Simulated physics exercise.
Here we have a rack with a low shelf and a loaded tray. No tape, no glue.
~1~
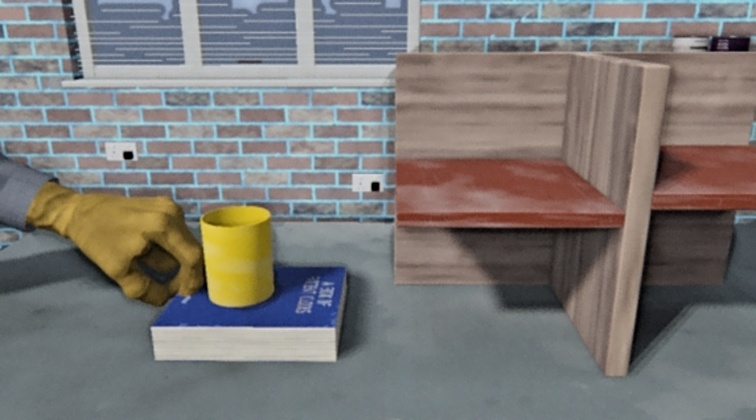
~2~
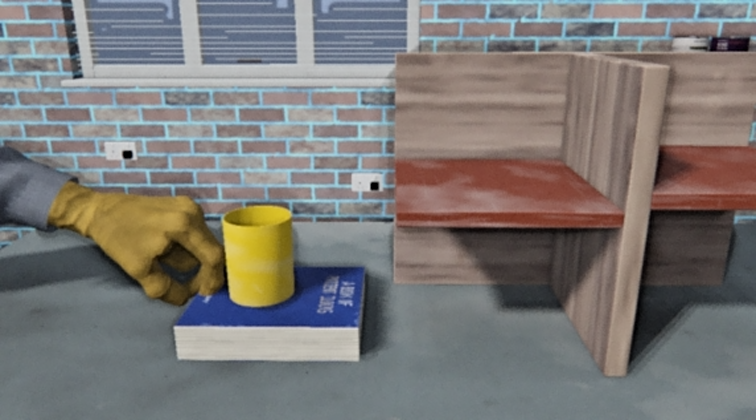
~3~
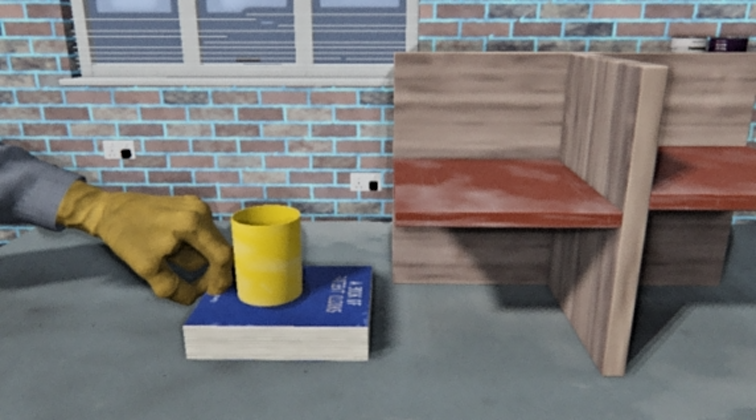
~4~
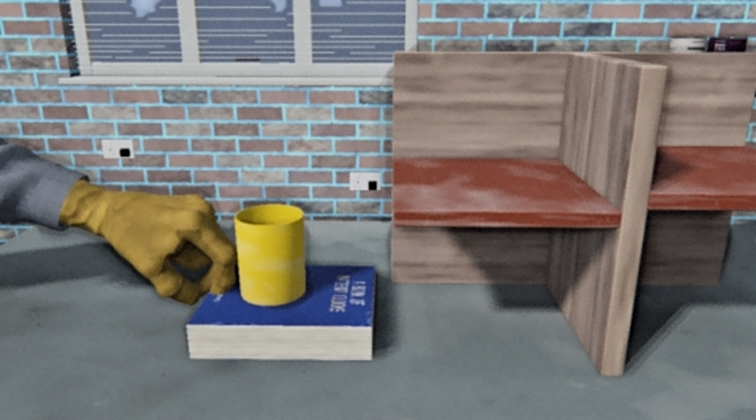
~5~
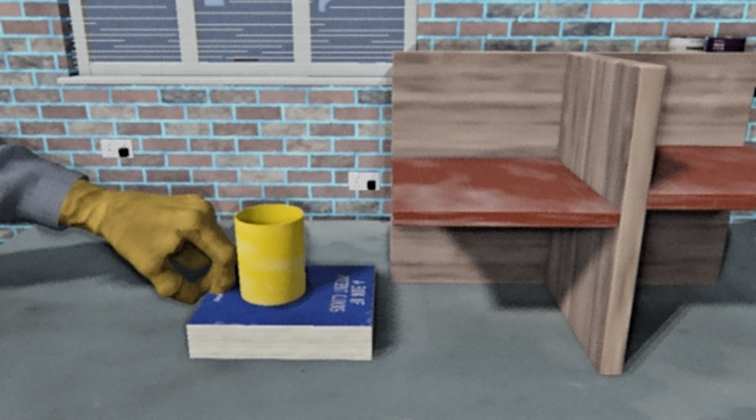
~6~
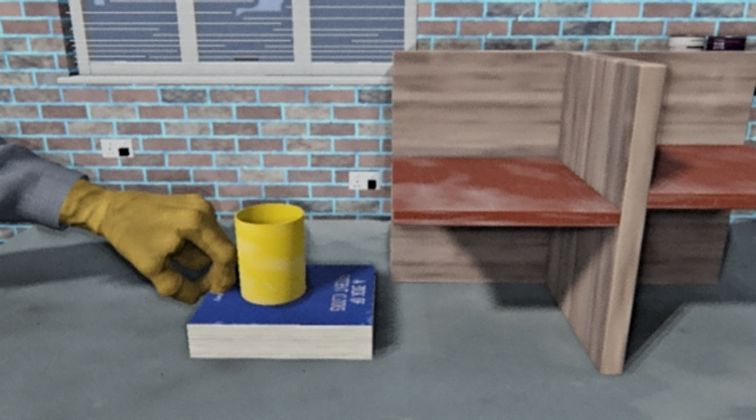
A gloved hand in mustard yellow with a grey sleeve slides a blue book carrying a yellow beaker a short way to the right, then the motion dwindles to almost nothing. The beaker stays upright on the book at left, while a wooden rack with a low reddish-brown shelf stands at right. The nearly steady, front-on view shows a grey surface before a brick wall with a window.
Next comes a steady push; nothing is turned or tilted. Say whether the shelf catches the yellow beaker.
As it turns out, the yellow beaker clears the shelf.
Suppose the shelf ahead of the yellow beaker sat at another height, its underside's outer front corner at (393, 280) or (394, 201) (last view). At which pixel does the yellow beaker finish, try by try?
Near (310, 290) and (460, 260).
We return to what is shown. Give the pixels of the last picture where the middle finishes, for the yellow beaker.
Roughly at (455, 255).
Then, 0.84 s past the last view, yellow beaker riding along near (325, 254).
Then, 1.60 s past the last view, yellow beaker riding along near (395, 255).
Finally, the yellow beaker rides in untouched, near (455, 255).
